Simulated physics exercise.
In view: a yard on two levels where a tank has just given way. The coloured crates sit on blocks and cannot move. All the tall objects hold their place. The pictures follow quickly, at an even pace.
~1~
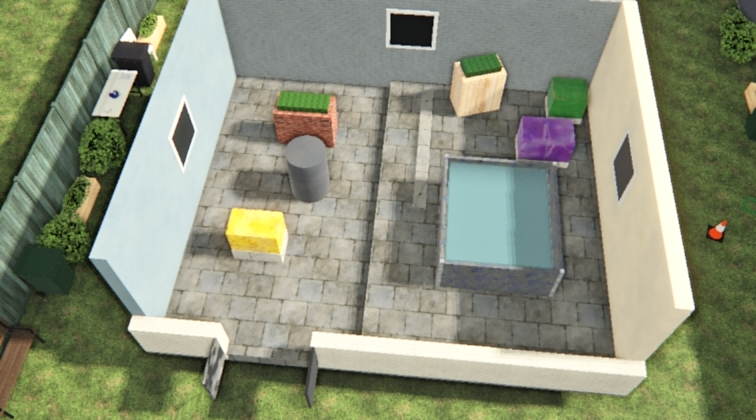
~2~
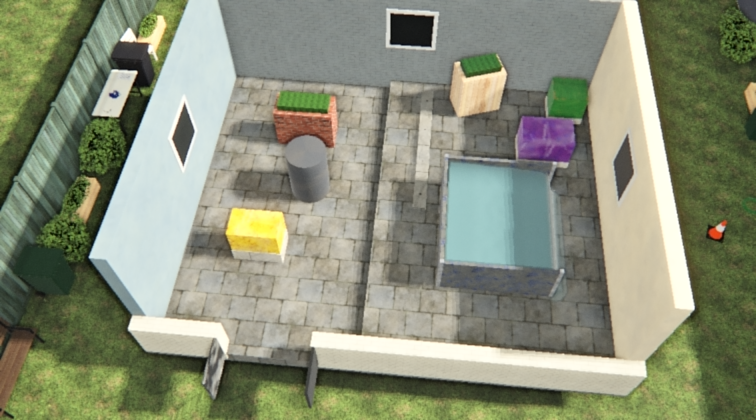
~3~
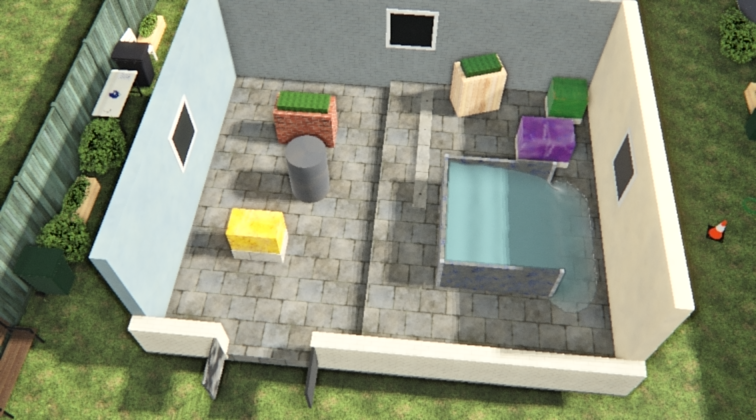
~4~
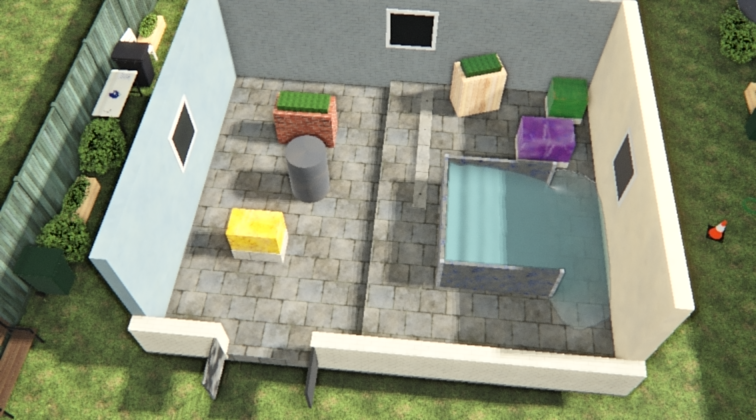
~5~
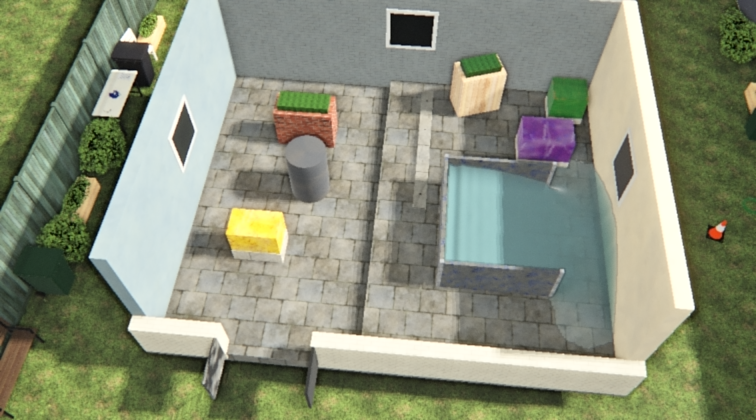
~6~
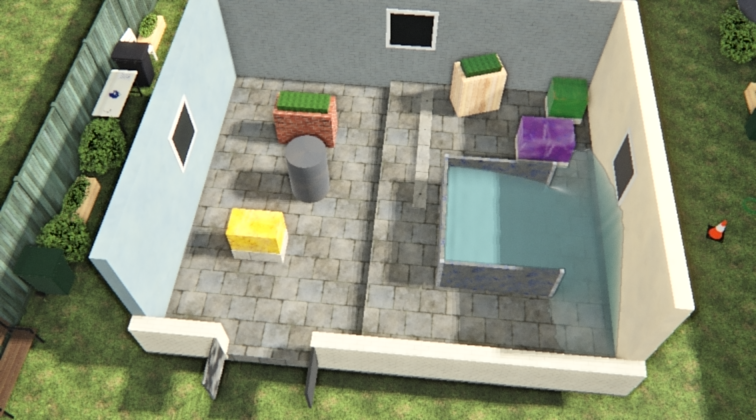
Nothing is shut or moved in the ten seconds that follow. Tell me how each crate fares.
The yellow crate escapes dry; the purple crate is wetted; the green crate is wetted.
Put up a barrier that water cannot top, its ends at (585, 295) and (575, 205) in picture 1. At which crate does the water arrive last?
The yellow crate.
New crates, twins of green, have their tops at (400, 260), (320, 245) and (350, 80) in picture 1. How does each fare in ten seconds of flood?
In turn: Is wetted, escapes it, keeps dry.
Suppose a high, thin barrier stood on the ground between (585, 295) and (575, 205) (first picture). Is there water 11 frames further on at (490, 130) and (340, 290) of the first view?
In that order: Wet, not flooded.
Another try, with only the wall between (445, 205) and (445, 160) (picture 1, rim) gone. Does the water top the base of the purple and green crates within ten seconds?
Purple escapes it; green keeps dry.
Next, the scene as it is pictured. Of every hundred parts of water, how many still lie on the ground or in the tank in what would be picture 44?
Near 98 in a hundred.
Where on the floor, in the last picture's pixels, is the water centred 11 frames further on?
Roughly at (544, 236).
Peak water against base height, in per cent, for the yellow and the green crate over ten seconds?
Roughly 50 per cent, then 280 per cent.
A moment on, water covers 15 % of the floor; the yellow crate not reached, the purple crate water round its plinth, the green crate water round its plinth.
Next, water covers 30 % of the floor; the yellow crate not reached, the purple crate water round its plinth, the green crate water round its plinth.
Then, water covers 65 % of the floor; the yellow crate water round its plinth, the purple crate water round its plinth, the green crate water round its plinth.
Later, water covers 90 % of the floor; the yellow crate water round its plinth, the purple crate water round its plinth, the green crate water round its plinth.
In the end, water covers 95 % of the floor; the yellow crate stayed above the water, the purple crate was topped, the green crate was topped.
